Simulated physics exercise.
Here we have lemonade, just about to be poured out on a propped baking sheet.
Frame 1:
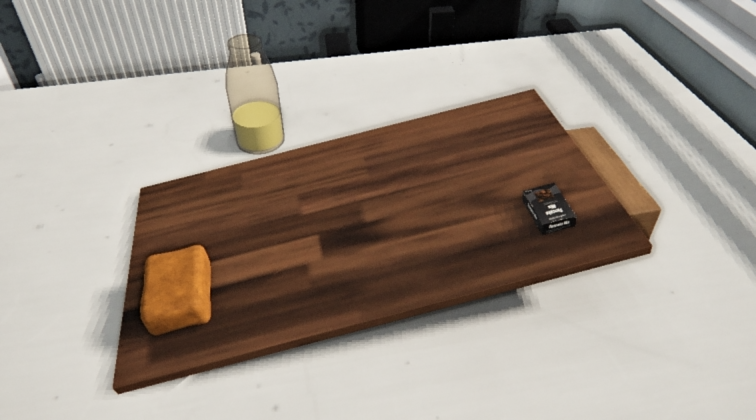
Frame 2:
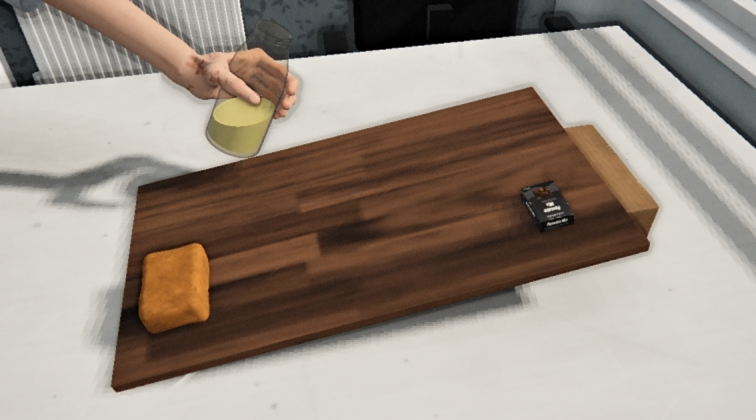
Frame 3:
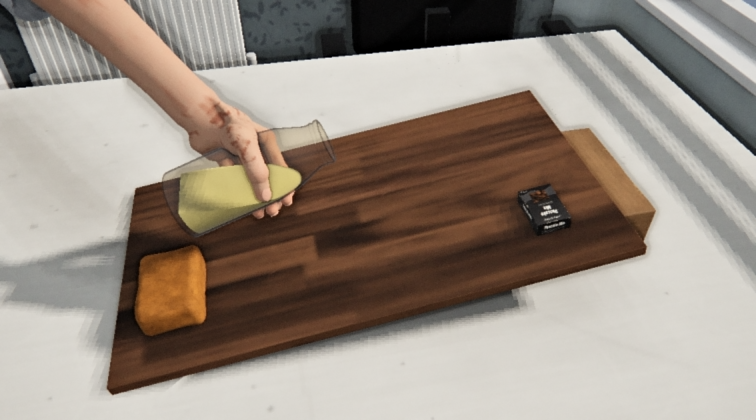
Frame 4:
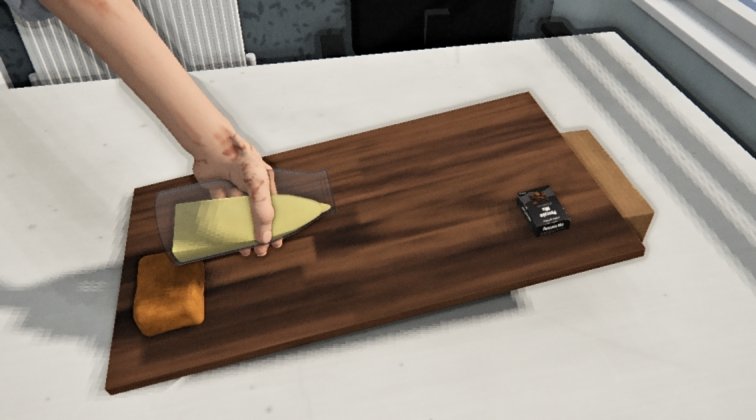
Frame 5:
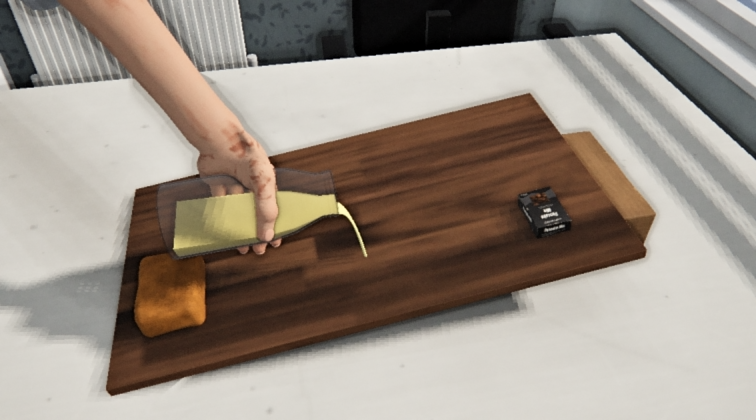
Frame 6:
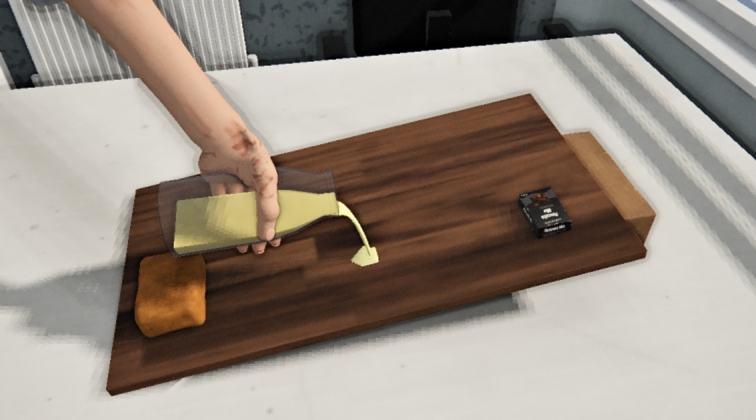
A glass bottle of pale yellow liquid stands behind a tilted dark wooden board holding a bread roll and a small black carton. A hand grips the bottle, lifts it over the board and tips it onto its side, and a thin stream runs from its mouth, landing in a small patch.
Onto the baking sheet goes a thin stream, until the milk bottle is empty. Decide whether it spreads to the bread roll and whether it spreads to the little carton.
On the left the bread roll - it gets there. On the right the little carton - it does not get there.
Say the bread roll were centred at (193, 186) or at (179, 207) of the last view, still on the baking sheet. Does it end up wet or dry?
It is missed at the first place and is missed at the second.
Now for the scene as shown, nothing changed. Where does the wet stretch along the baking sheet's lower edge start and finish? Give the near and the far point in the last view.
The wet stretch goes from (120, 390) to (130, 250).
Shortly, it runs down to the left; the bread roll is still dry; the little carton is still dry.
Then, it runs down to the left and off the end; the bread roll is wet along its edge; the little carton is still dry.
At the finish, it runs down to the left and off the end; the bread roll is wet along its edge; the little carton is still dry.
